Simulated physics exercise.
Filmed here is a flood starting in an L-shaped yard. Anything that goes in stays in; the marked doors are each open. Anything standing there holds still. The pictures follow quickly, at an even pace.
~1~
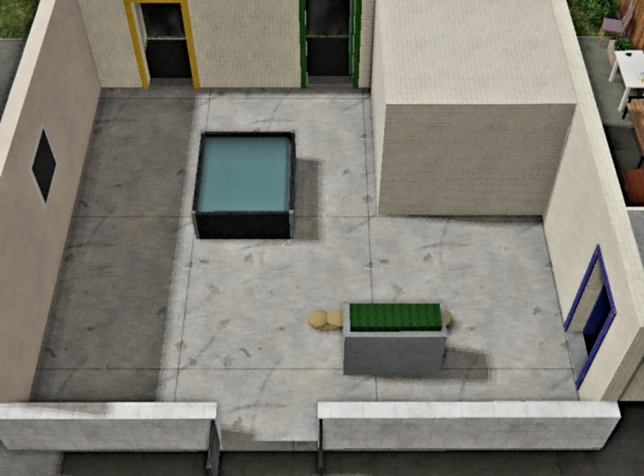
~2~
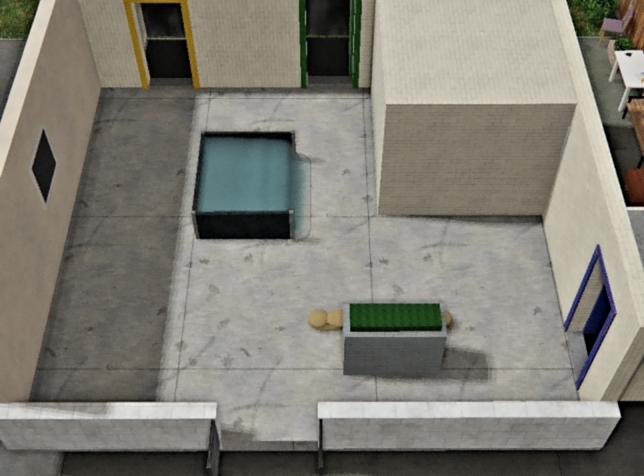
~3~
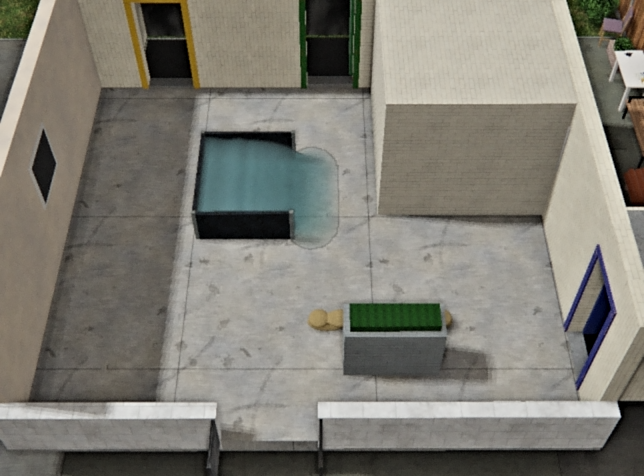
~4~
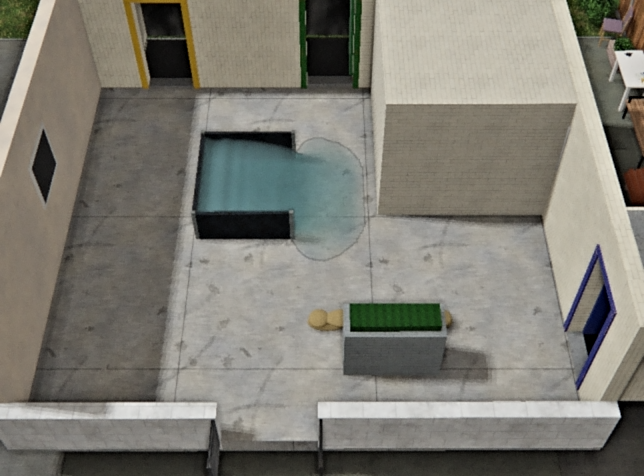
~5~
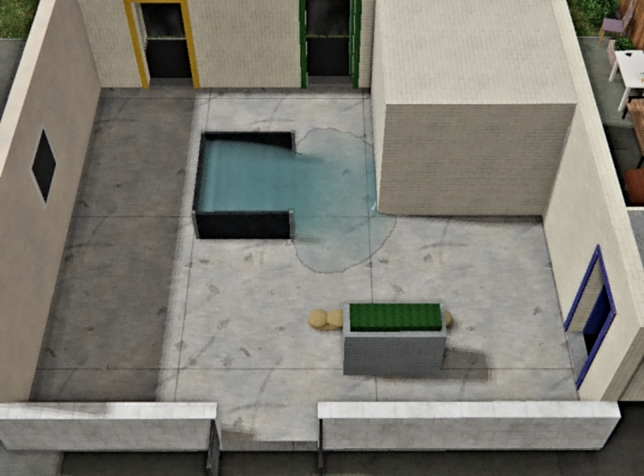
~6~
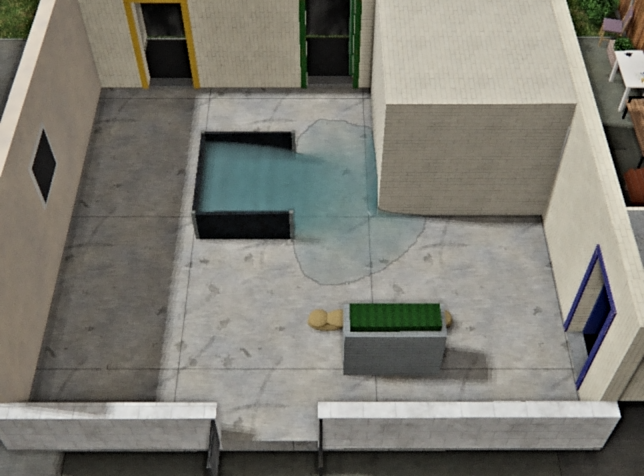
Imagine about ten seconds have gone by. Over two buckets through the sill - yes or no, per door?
Green door - yes, yellow door - no, blue door - yes.
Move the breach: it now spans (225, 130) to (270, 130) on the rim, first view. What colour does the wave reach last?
That would be the door marked blue.
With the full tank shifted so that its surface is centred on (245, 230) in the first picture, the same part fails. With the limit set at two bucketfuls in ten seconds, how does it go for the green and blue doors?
Looking at each door, the green one stays safely beneath and the blue one goes past the limit.
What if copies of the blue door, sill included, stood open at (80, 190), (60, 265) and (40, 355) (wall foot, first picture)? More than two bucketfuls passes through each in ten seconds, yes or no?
So it goes runs below, then runs below, then runs below.
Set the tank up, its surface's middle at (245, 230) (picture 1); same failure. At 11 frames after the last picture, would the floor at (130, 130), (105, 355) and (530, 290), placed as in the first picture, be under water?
First one stays unwetted, next one stays unwetted, last one gets inundated.
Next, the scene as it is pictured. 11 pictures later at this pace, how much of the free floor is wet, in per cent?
Roughly 30 %.
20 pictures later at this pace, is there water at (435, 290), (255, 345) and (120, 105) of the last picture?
Point 1: Drenched; point 2: Not wet; point 3: Not wet.
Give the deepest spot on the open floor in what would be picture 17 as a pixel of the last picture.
I'd say near (366, 95).
A moment on, water covers 20 % of the floor; the green door not reached, the yellow door not reached, the blue door not reached.
Next, water covers 30 % of the floor; the green door under two buckets in, the yellow door not reached, the blue door not reached.
Then, water covers 40 % of the floor; the green door far over two buckets in, the yellow door wet at the sill, nothing in, the blue door over two buckets in.
Later, water covers 60 % of the floor; the green door far over two buckets in, the yellow door wet at the sill, nothing in, the blue door over two buckets in.
In the end, water covers 95 % of the floor; the green door far over two buckets in, the yellow door wet at the sill, nothing in, the blue door over two buckets in.
